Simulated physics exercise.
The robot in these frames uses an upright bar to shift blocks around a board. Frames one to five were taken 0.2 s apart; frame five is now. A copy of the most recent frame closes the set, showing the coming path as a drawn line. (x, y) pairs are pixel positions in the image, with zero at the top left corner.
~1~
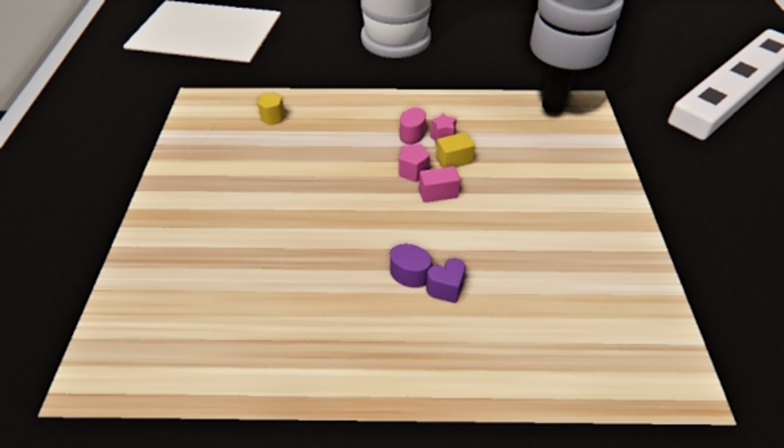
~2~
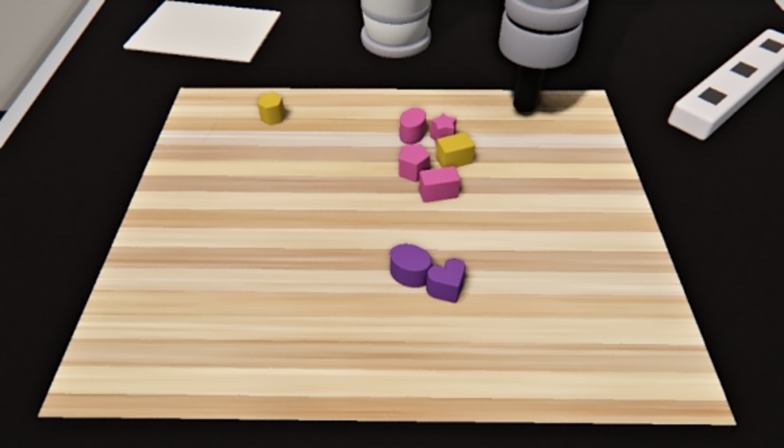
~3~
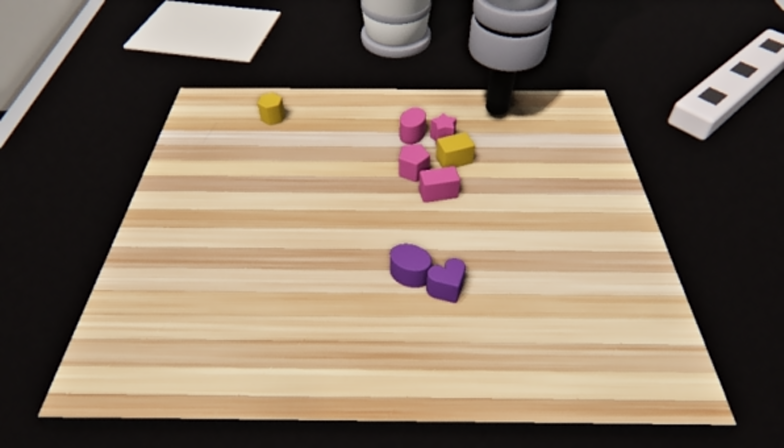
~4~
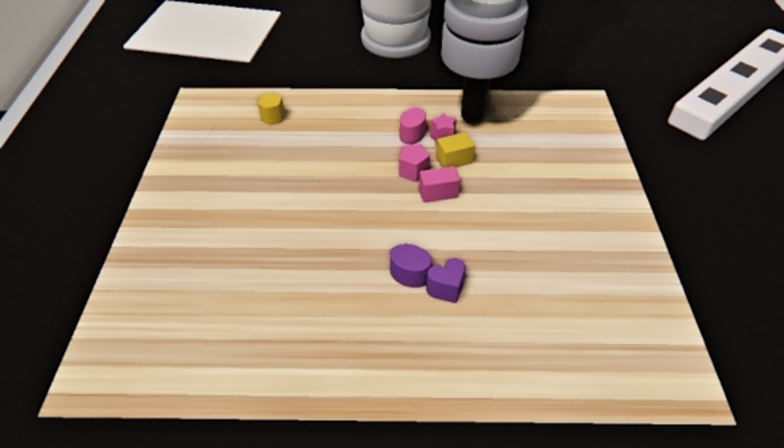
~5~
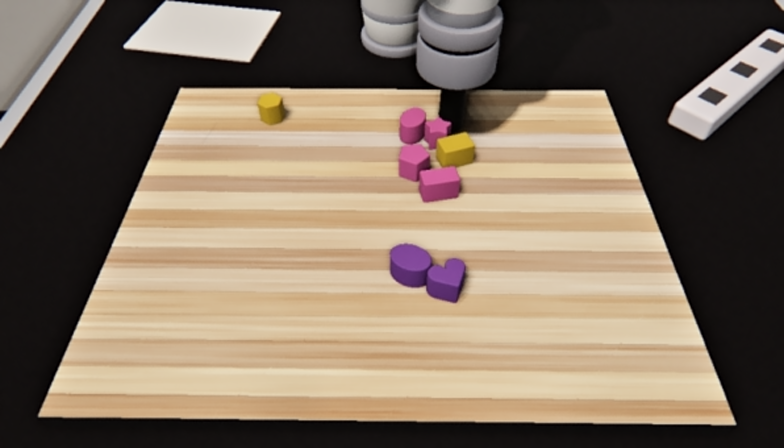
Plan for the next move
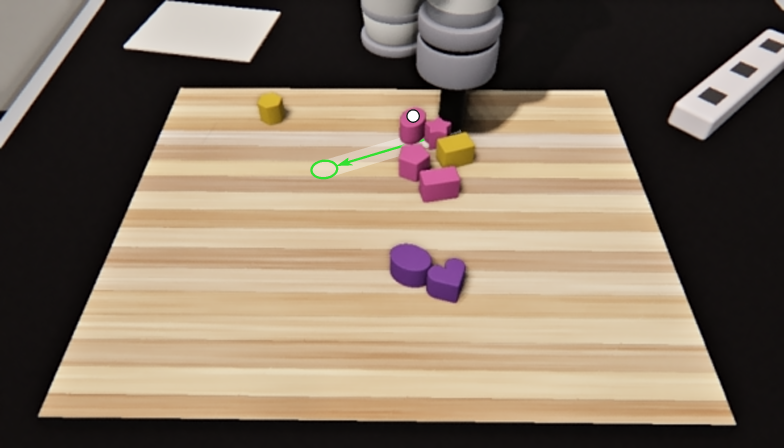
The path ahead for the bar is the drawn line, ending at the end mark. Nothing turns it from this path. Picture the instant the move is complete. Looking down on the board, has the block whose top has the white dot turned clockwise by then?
Going by the path, yes.
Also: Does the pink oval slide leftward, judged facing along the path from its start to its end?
It seems not.
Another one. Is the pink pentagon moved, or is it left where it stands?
The block in question is displaced by the end.
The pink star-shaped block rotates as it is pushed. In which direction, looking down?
From above, counter-clockwise.
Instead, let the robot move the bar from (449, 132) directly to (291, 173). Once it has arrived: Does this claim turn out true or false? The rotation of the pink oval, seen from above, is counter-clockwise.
This is false.
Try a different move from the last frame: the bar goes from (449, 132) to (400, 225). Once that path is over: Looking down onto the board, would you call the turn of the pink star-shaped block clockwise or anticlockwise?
The block turns clockwise.
The drawn path runs from (449, 132) to (324, 169); the dot is on the pink oval.
What follows on the original path. One third of the way, bar (409, 138); pink oval (386, 117), turned 45° clockwise; pink pentagon (411, 159), turned 15° anticlockwise; pink star-shaped block (409, 140), turned 35° anticlockwise.
Two thirds of the way, bar (367, 150); pink oval (374, 117), turned 80° clockwise; pink pentagon (409, 163), turned 30° anticlockwise; pink star-shaped block (395, 146), turned 75° anticlockwise.
At the end, bar (324, 163); pink oval (374, 117), turned 80° clockwise; pink pentagon (409, 163), turned 30° anticlockwise; pink star-shaped block (395, 146), turned 75° anticlockwise; yellow oblong not moved.
